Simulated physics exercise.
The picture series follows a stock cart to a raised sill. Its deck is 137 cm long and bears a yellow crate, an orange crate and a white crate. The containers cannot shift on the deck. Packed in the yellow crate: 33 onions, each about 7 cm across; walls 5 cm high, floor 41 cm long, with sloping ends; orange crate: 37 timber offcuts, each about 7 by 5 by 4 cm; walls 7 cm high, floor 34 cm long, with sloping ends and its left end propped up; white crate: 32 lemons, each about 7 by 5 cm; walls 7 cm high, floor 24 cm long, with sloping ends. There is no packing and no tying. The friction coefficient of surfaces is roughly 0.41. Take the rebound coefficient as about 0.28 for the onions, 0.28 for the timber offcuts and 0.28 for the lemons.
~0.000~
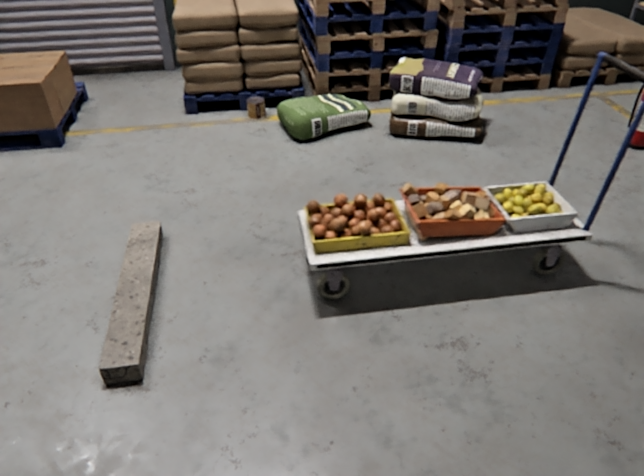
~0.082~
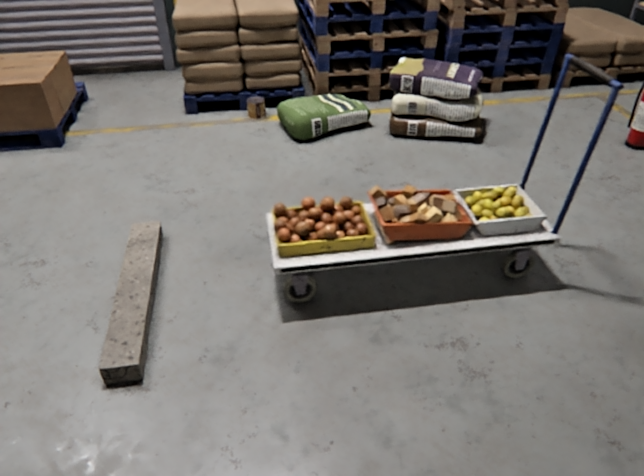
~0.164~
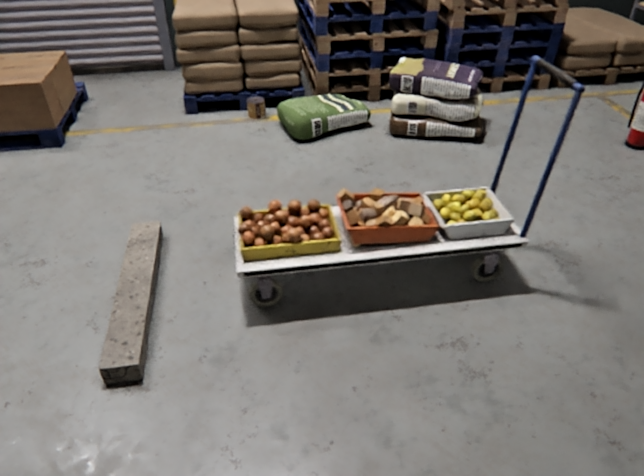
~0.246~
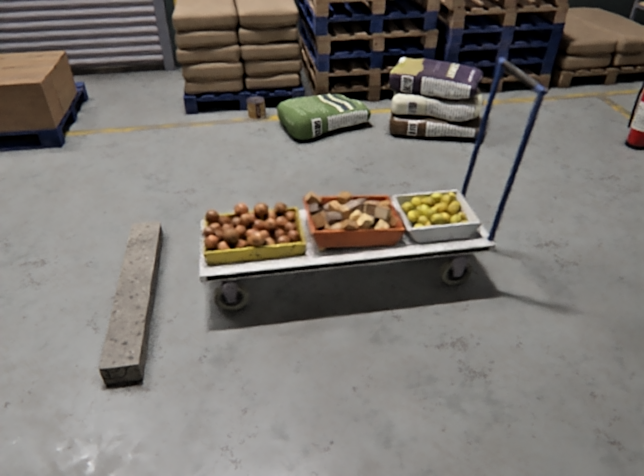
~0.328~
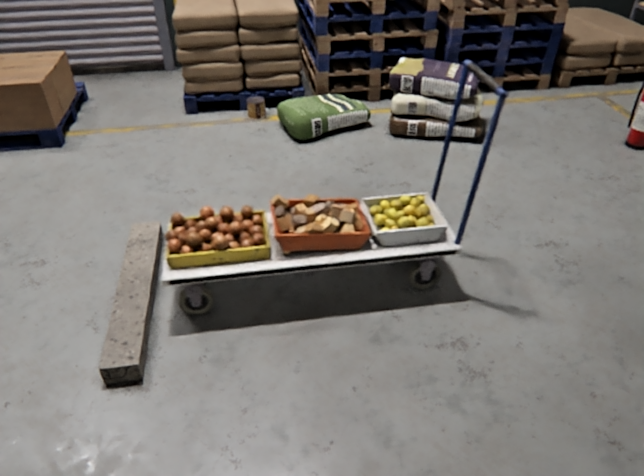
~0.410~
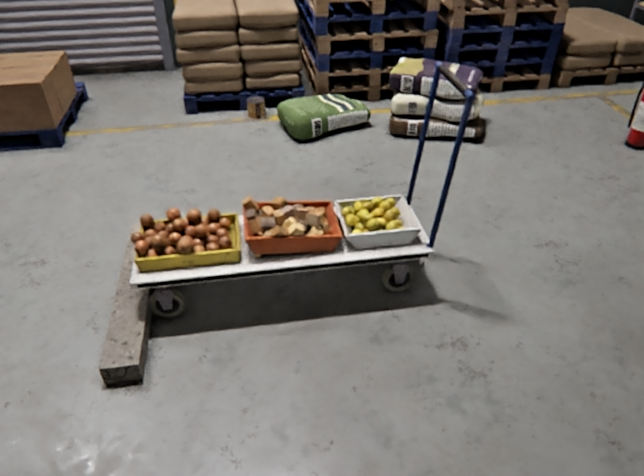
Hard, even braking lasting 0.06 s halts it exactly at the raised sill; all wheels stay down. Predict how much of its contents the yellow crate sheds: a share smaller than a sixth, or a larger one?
I'd say the outflow rises past a sixth of the load.
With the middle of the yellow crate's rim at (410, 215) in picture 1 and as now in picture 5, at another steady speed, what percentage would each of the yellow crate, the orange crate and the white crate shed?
In that case yellow crate 30, orange crate 30, white crate 40 per cent.
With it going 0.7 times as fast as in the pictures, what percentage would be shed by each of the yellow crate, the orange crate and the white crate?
Then the yellow crate sheds 10 per cent, the orange crate 0 per cent, and the white crate 0 per cent.
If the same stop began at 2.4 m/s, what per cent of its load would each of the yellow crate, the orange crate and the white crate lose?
Yellow crate 30 %, orange crate 20 %, white crate 20 %.
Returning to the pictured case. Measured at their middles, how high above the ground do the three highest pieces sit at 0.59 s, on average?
I'd guess about 48 cm.
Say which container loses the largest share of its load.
Answer: The yellow crate.
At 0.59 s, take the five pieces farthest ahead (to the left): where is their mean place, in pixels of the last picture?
Near (106, 249) in pixels.
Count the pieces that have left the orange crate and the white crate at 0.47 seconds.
Estimated count: Orange crate around 1, white crate around 0.
After 0.47 s, yellow crate 30 in, 3 out, orange crate 36 in, 1 out and white crate 32 in, 0 out.
After 0.59 s, yellow crate 28 in, 5 out, orange crate 36 in, 1 out and white crate 29 in, 3 out.
After 0.82 s, yellow crate 25 in, 8 out, orange crate 35 in, 2 out and white crate 27 in, 5 out.
Outcome (at 1.32 s), yellow crate 24 in, 9 out, orange crate 34 in, 3 out and white crate 27 in, 5 out. Asked share, 9 of 33, 27 per cent.
